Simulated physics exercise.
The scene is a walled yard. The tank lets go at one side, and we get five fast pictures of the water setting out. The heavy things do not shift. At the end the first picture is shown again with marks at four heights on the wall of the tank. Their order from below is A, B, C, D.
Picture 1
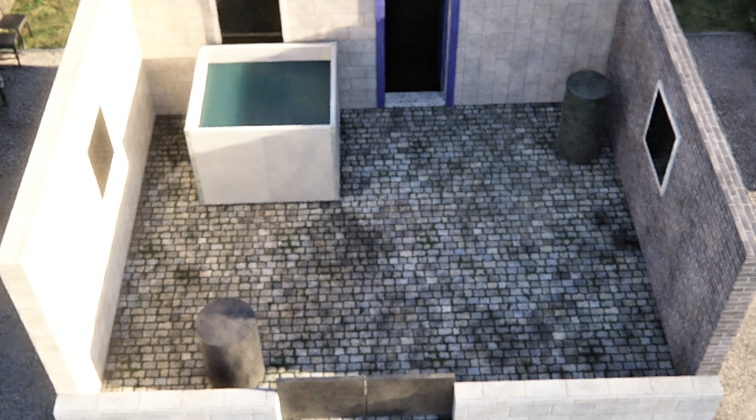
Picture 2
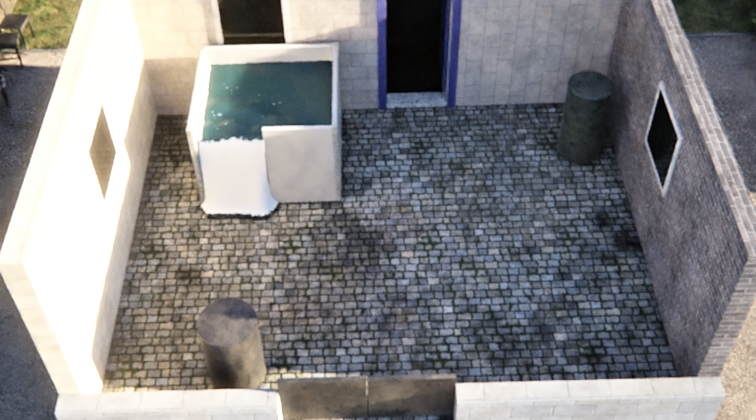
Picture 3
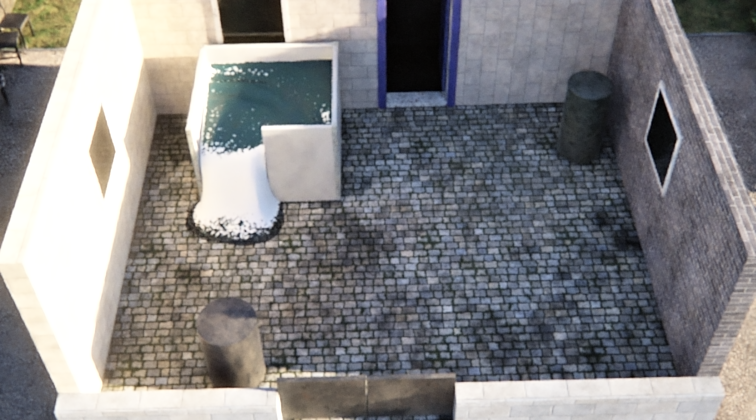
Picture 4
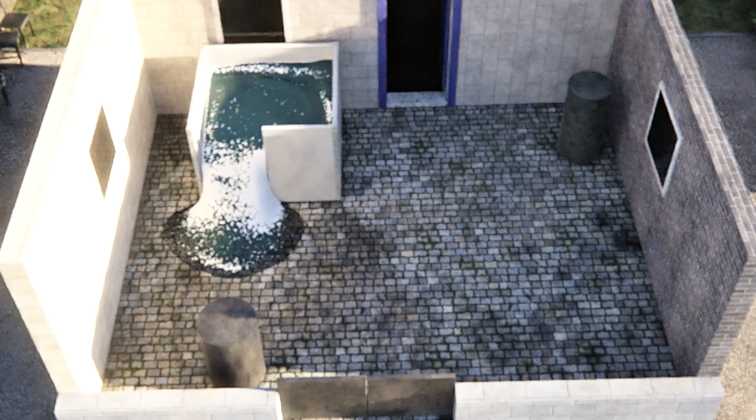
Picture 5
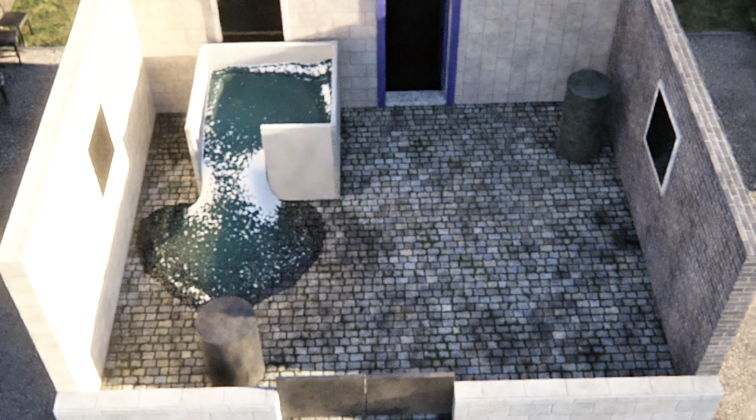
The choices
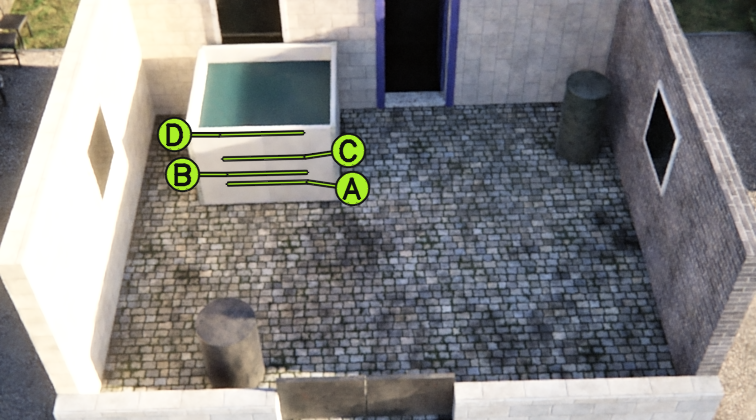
Water pours from an open-fronted tank and spreads across the stone paving of a walled yard.
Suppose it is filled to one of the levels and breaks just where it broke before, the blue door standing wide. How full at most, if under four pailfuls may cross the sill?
C.
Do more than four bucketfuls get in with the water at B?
No, that is safe.
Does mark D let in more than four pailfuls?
Yes, that goes wrong.
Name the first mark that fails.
Mark D.
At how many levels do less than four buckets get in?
Three of them.
In lime, A at (267, 183); B at (266, 173); C at (264, 157); D at (261, 133); from the bottom up A, B, C, D.
With A, nothing gets over.
With B, nothing gets over.
With C, a bucket or two gets in.
With D, about 10 bucketfuls get in.
